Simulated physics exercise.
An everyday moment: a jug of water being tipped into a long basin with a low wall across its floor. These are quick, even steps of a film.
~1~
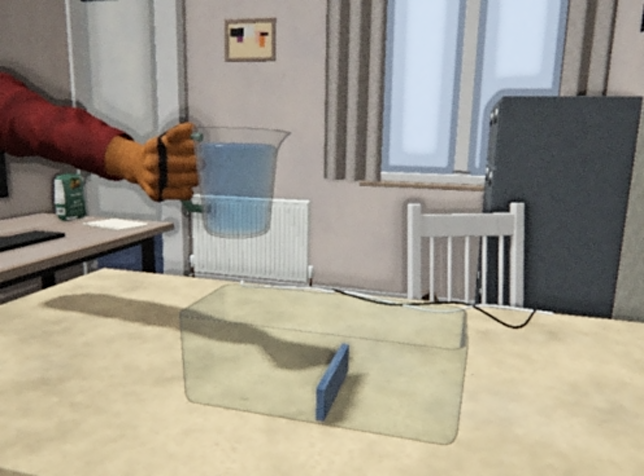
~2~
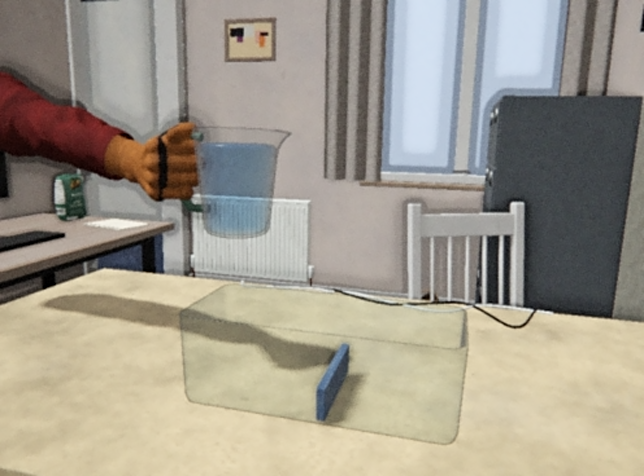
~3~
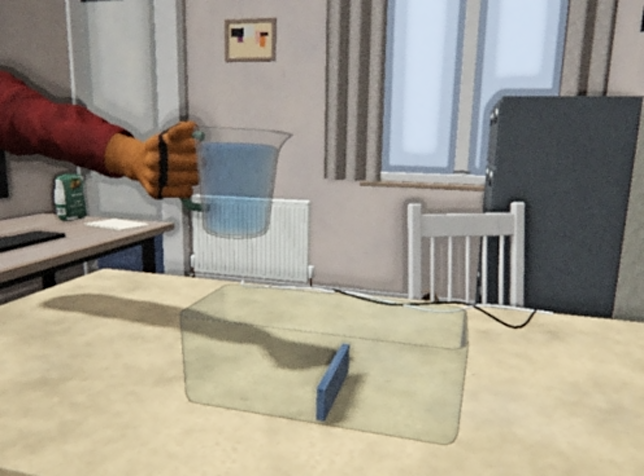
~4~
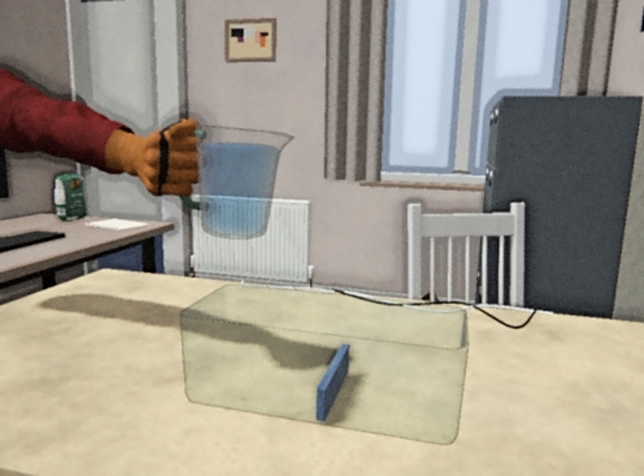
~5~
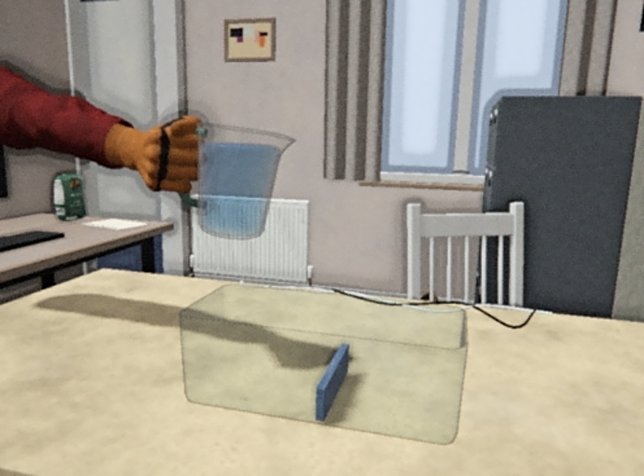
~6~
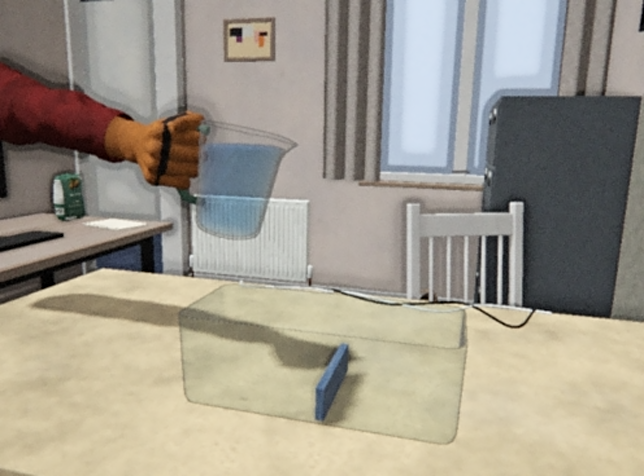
We see a gloved hand holding a clear jug of blue water above a long, transparent basin with a low blue wall across its floor. The jug is upright at first, then leans slightly to the right.
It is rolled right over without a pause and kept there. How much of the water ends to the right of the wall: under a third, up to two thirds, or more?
It comes to more than two thirds.
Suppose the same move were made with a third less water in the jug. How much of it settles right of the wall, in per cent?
It comes to 60 per cent or so.
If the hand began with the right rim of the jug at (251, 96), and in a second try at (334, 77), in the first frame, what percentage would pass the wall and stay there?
In turn 15 and 90 in a hundred.
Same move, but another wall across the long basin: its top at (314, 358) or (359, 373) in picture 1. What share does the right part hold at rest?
About 95 and 30 per cent.
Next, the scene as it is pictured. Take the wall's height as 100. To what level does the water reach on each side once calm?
Some 20 per cent left and 60 right.
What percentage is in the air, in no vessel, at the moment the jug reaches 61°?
Close to 15 per cent.
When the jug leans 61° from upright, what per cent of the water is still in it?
About 80 per cent.
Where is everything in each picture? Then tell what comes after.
It leans 0°; its right rim is at (291, 131); the water meets the walls at (204, 144) and (277, 146); the long basin's rim runs from (204, 299) to (466, 328); the wall's top is at (334, 365), in the first picture.
It leans 0°; its right rim is at (291, 132); the water meets the walls at (204, 144) and (277, 147), in the second picture.
It leans 2°; its right rim is at (292, 133); the water meets the walls at (205, 144) and (278, 147), in the third picture.
It leans 4°; its right rim is at (294, 136); the water meets the walls at (207, 144) and (279, 148), in the fourth picture.
It leans 7°; its right rim is at (296, 139); the water meets the walls at (207, 145) and (282, 148), in the fifth picture.
It leans 11°; its right rim is at (298, 144); the water meets the walls at (209, 145) and (285, 149), in the sixth picture.
A moment on, the jug is tipped part way and 82 per cent is still to pour, 0 is left of the wall and 4 right of it.
Next, the jug is tipped on its side and 31 per cent is still to pour, 2 is left of the wall and 47 right of it.
Then the jug is tipped right over and 2 per cent is still to pour, 20 is left of the wall and 75 right of it.
Later the jug is tipped right over and 0 per cent is still to pour, 24 is left of the wall and 75 right of it.
Finally, 24 per cent lies left of the wall, 75 right of it and 1 outside.
